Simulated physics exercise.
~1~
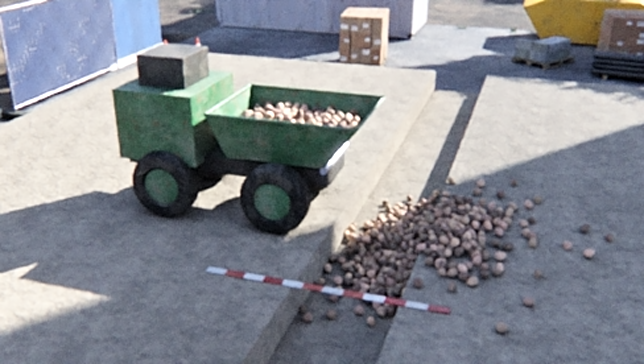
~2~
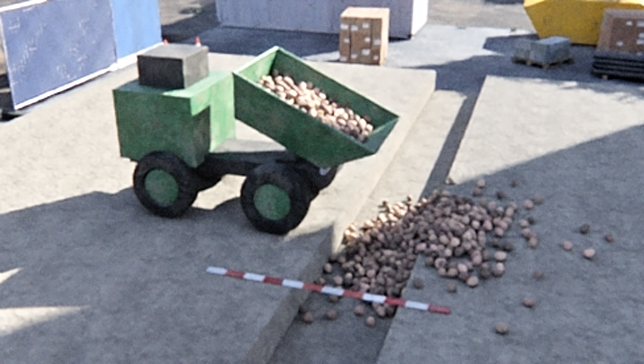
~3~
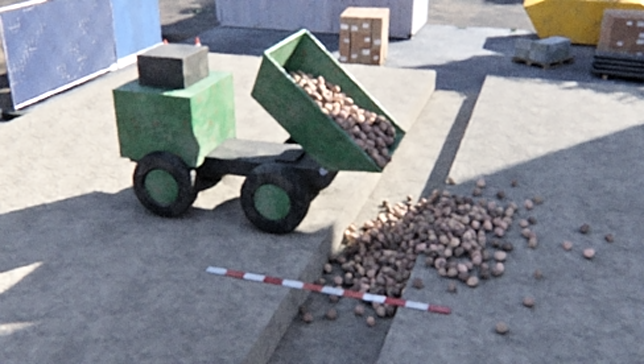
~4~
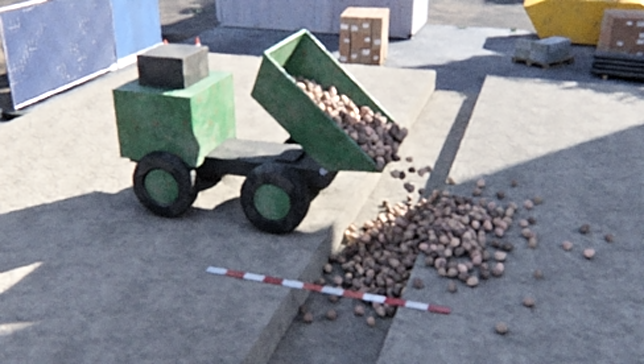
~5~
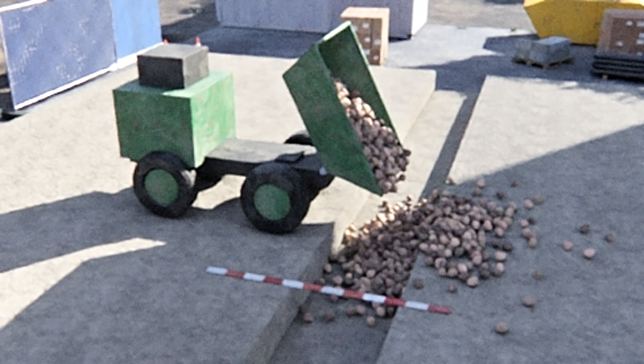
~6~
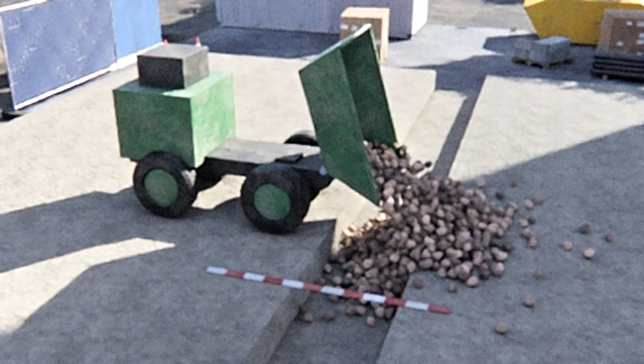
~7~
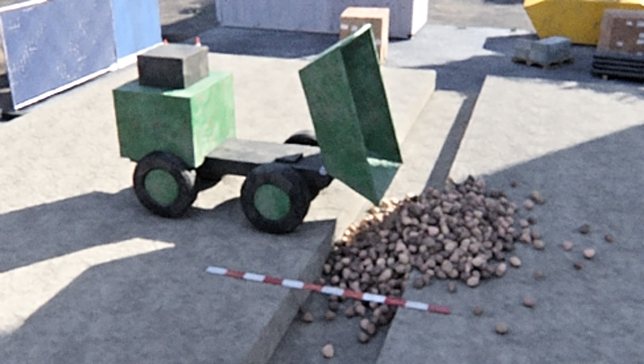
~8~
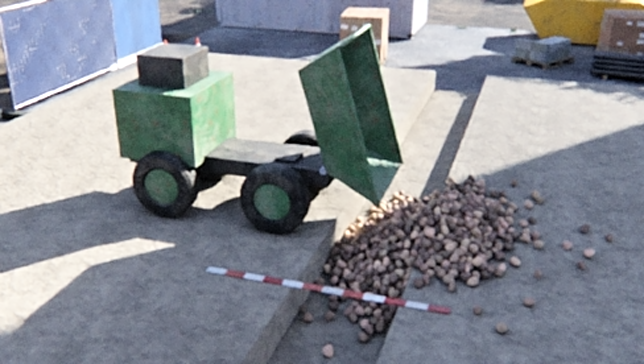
On a paved yard, a green dumper tips its stones into a trench, emptying its skip.
